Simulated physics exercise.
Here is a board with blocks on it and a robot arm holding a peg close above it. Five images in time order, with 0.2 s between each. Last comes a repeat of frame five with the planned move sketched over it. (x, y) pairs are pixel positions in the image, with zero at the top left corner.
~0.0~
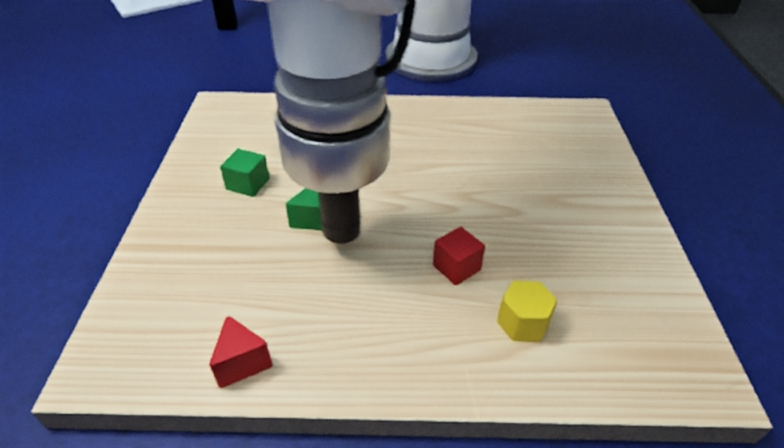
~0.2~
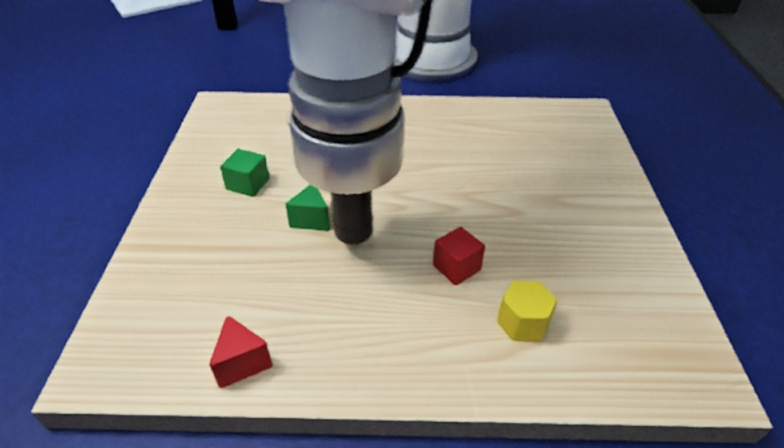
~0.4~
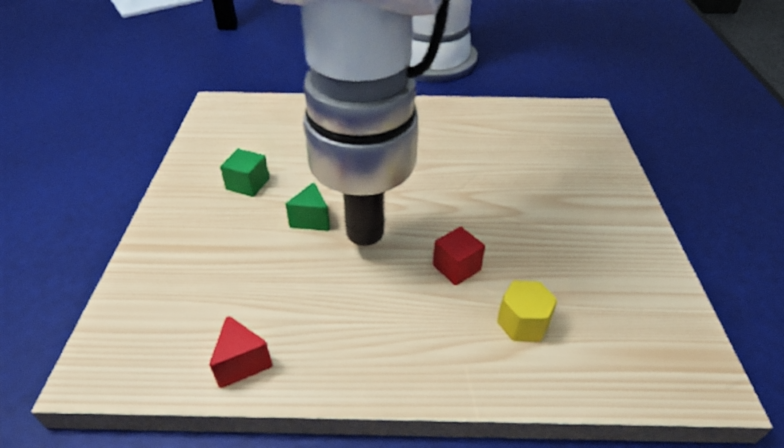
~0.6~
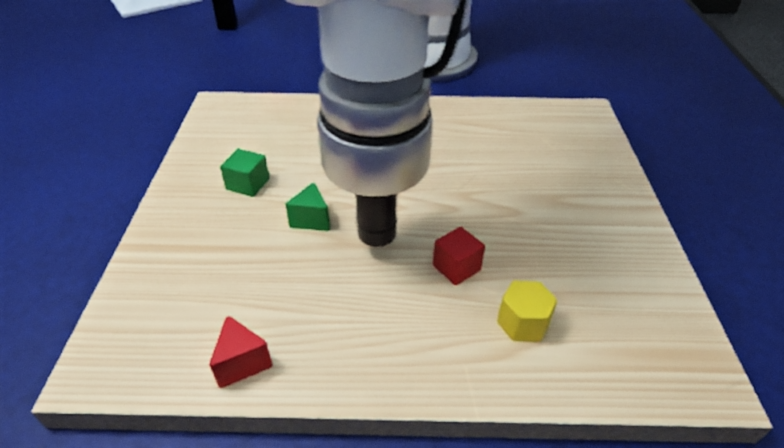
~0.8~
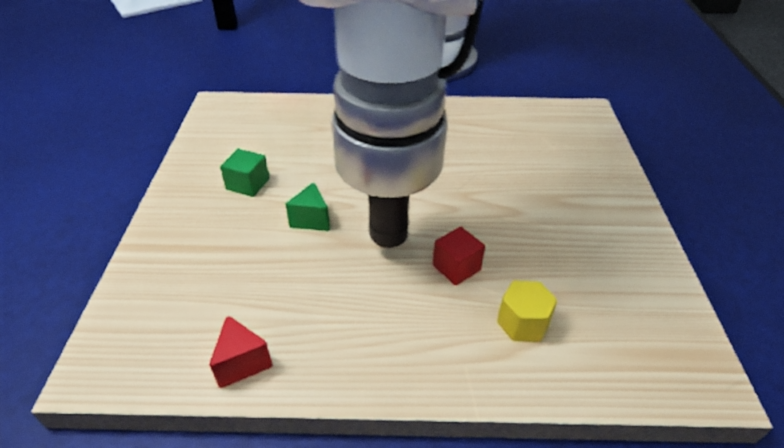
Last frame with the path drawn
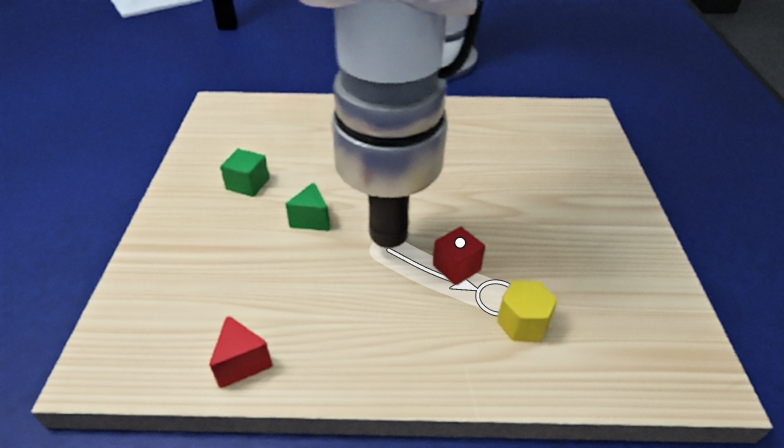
A robot arm holding a dark peg slides slowly right above a wooden board, from beside a green triangular block toward a red cube.
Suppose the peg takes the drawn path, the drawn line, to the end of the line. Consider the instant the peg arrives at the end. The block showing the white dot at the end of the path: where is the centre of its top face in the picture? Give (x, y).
At (522, 250).
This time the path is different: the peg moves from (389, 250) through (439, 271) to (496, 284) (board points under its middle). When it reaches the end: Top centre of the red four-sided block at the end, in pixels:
Top centre: (537, 251).
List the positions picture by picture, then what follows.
The first frame shows lower end of the peg (342, 231), tops of blocks, green three-sided block (309, 197), red four-sided block (460, 243), yellow six-sided block (530, 298).
The second frame shows peg (354, 232), blocks as before.
The third frame shows peg (365, 233), blocks as before.
The fourth frame shows peg (377, 234), blocks as before.
The fifth frame shows peg (389, 235), green three-sided block (309, 197), red four-sided block (460, 243), yellow six-sided block (530, 298).
The drawn path runs from (389, 250) via (440, 275), ending at (498, 298); the dot is on the red four-sided block.
What follows on the original path. One third of the way, peg (423, 253); red four-sided block (469, 245).
Two thirds of the way, peg (462, 268); red four-sided block (502, 248), turned 50° anticlockwise.
At the end, peg (502, 283); green three-sided block not moved; red four-sided block (522, 250), turned 110° anticlockwise; yellow six-sided block (538, 303).
